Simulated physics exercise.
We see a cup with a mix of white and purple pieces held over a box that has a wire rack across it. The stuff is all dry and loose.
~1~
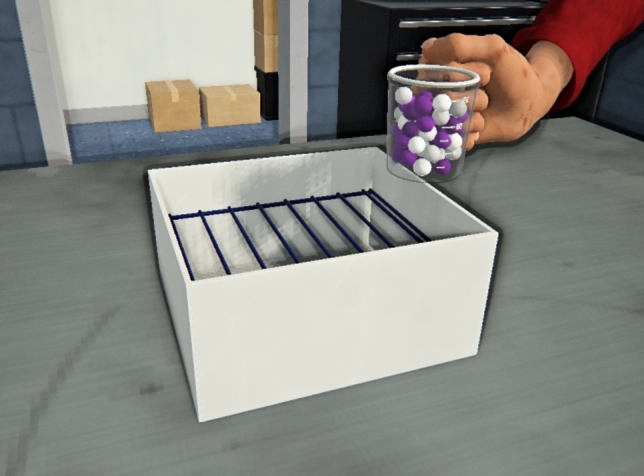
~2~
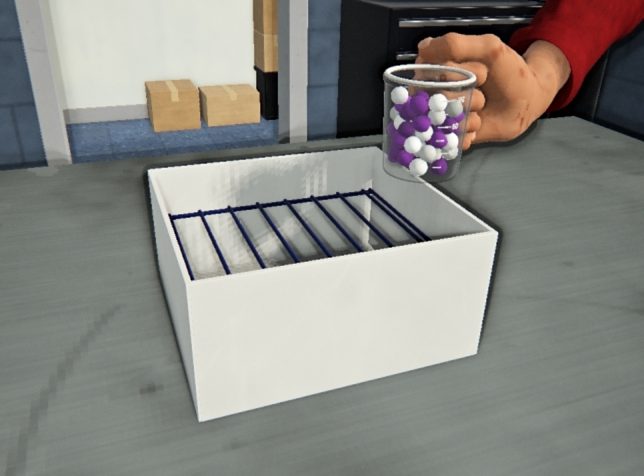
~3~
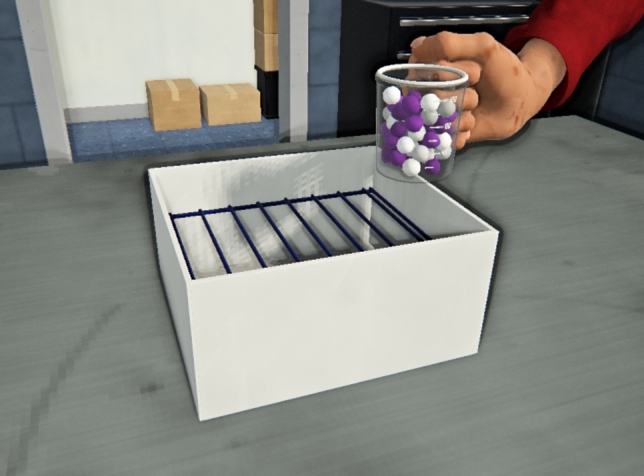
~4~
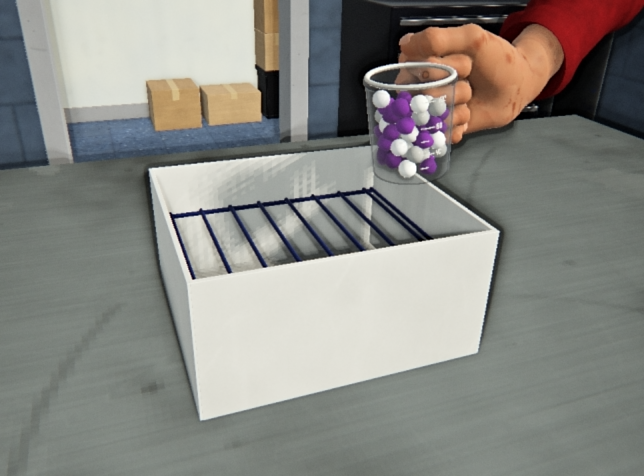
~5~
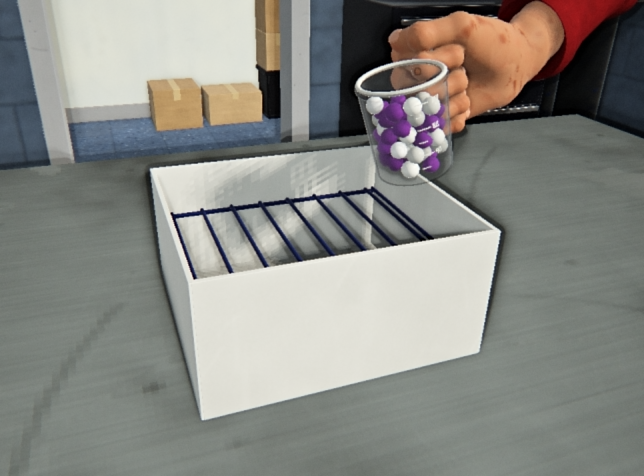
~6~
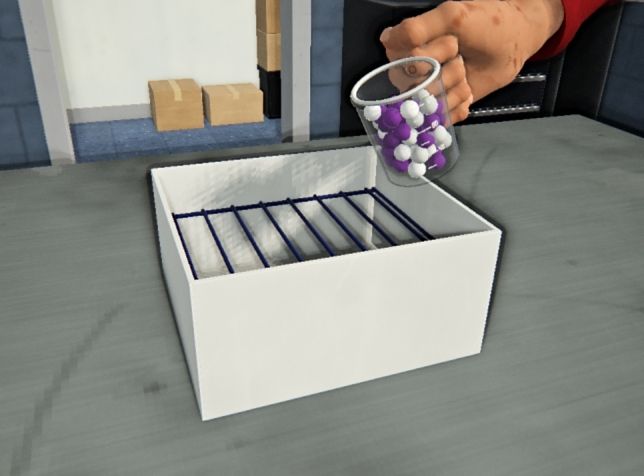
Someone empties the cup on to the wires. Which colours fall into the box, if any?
Result: White pieces fall out below, purple pieces fall out below.
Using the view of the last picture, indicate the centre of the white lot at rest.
Around (277, 294).
Then, 0.35 s later than the last frame, white ones, every one in the cup; purple ones, every one in the cup.
Then, 0.81 s later than the last frame, white ones, every one in the cup; purple ones, every one in the cup.
Then, 1.29 s later than the last frame, white ones, the larger part in the cup, about a tenth on or over the wires, about a tenth under the rack; purple ones, almost all in the cup, about a tenth on or over the wires.
When it is over, white ones, every one under the rack; purple ones, every one under the rack.
